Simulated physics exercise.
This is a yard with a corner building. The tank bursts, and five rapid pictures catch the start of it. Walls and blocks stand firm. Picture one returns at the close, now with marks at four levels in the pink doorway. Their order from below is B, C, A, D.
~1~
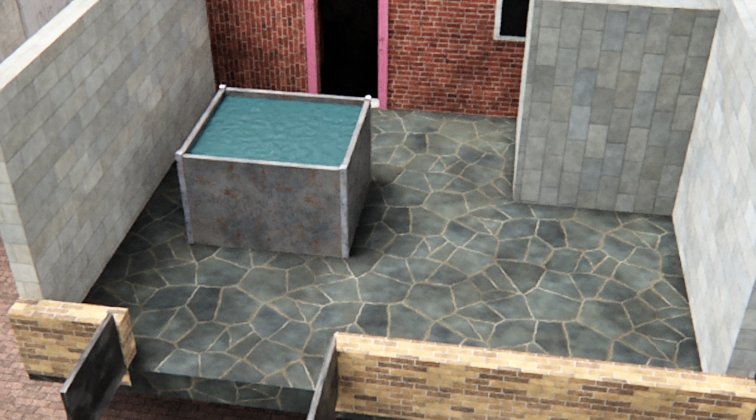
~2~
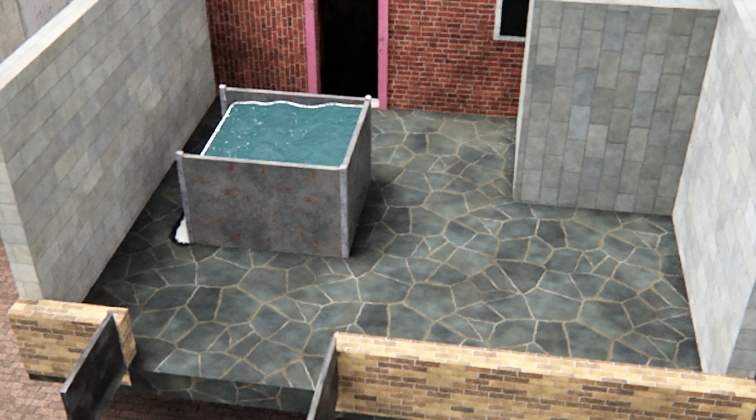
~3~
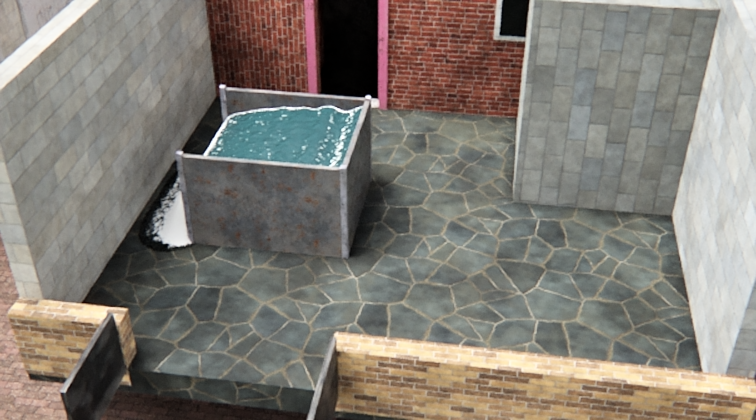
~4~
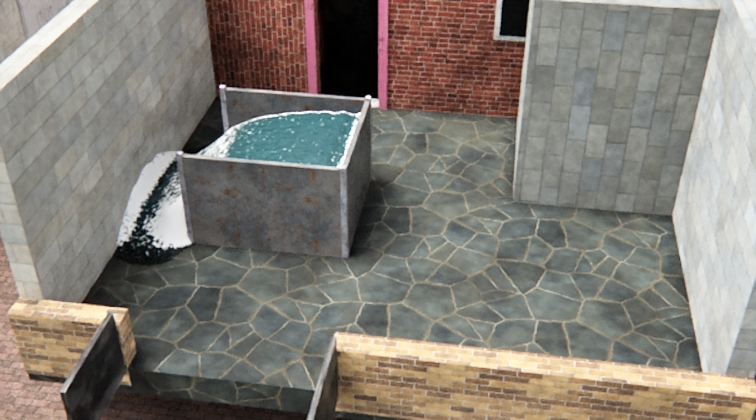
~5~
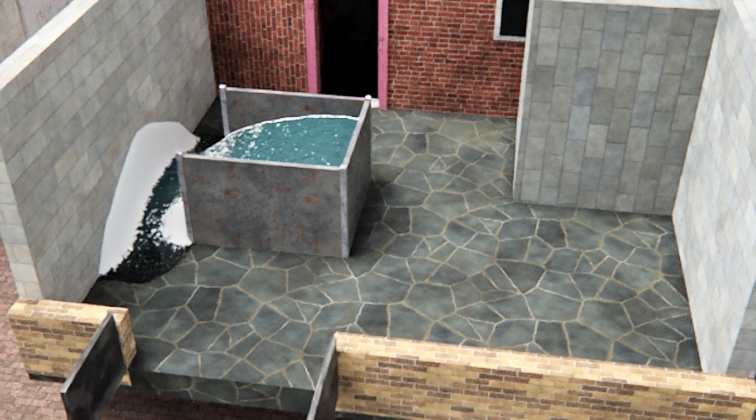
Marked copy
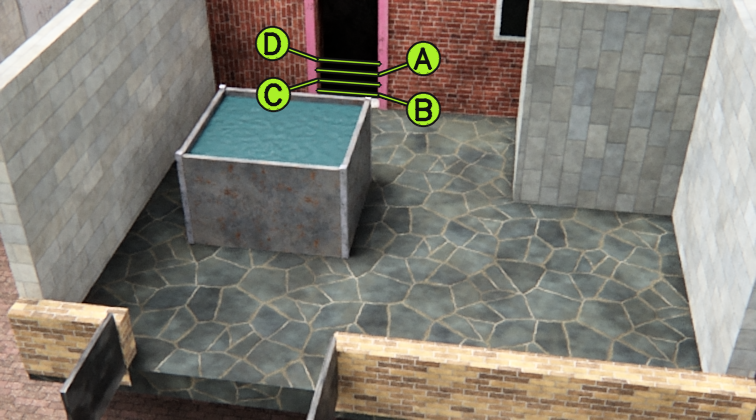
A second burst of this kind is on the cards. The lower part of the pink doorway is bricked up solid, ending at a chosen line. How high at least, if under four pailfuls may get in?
That is line B.
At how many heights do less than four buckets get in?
All of them.
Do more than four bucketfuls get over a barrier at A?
No.
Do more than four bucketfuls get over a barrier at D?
No, that is safe.
On the marked copy, A at (348, 72); B at (348, 92); C at (348, 82); D at (347, 61); from the bottom up B, C, A, D.
With A, nothing gets over.
With B, a splash gets over, under a bucket.
With C, nothing gets over.
With D, nothing gets over.
